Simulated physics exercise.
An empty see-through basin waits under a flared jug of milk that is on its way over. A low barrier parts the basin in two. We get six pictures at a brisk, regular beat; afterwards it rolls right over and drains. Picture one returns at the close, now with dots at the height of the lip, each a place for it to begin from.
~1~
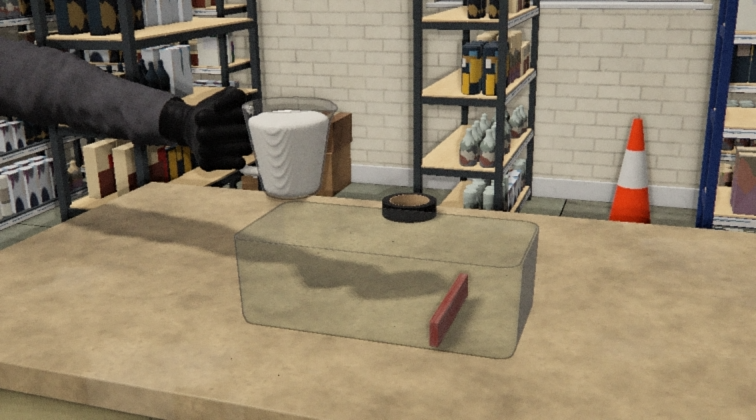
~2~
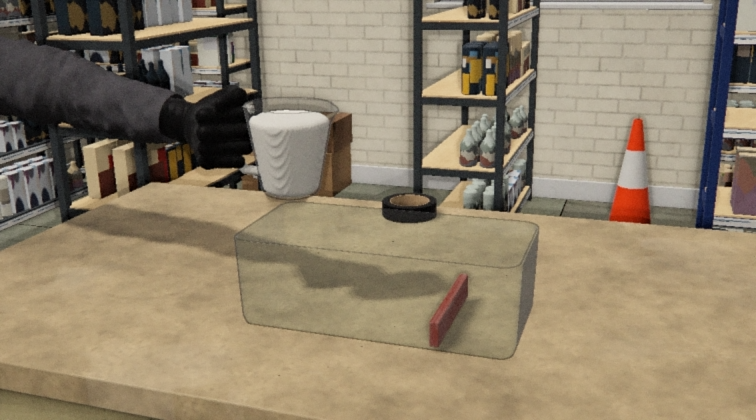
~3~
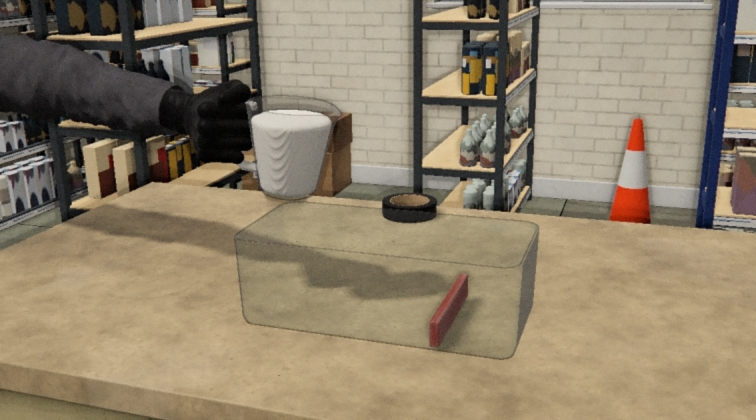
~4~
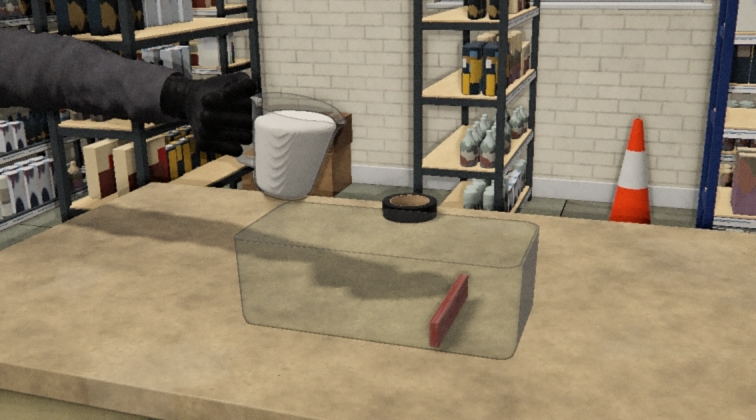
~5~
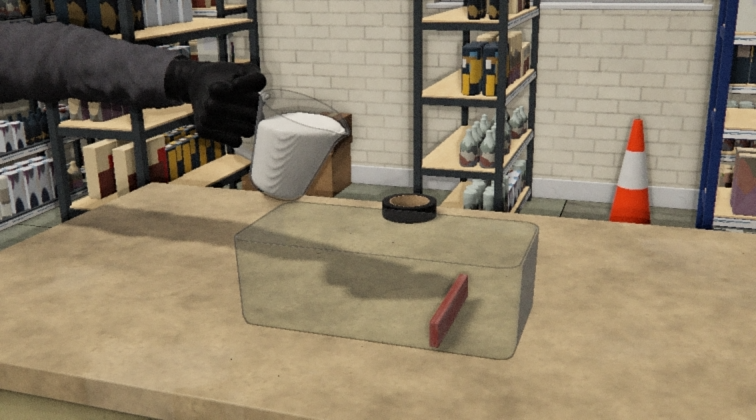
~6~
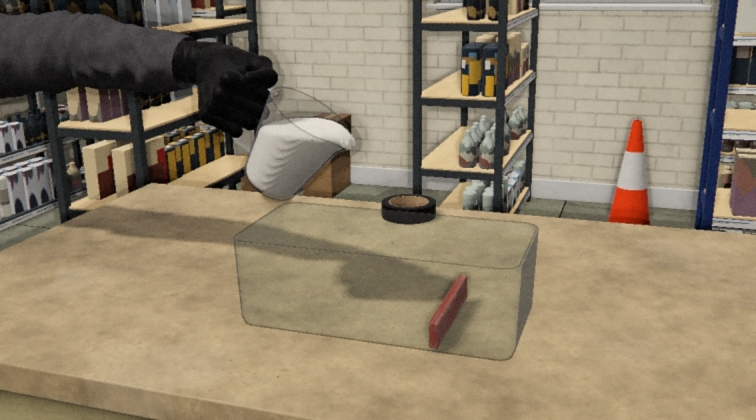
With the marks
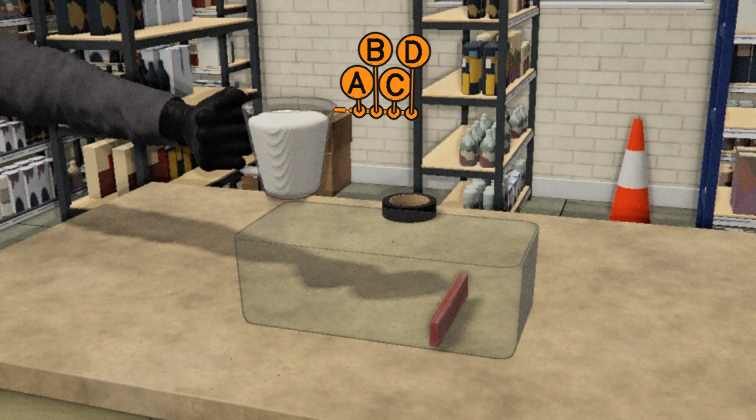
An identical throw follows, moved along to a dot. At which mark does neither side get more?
Take D.
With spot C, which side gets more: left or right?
The left side.
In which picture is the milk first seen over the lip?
In picture 6.
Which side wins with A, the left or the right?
The left side.
In orange, A at (359, 110); B at (376, 111); C at (393, 112); D at (411, 113).
With A, about 90 % ends left of the wall and 9 % right of it.
With B, about 84 % ends left of the wall and 14 % right of it.
With C, about 74 % ends left of the wall and 25 % right of it.
With D, about 49 % ends left of the wall and 51 % right of it.
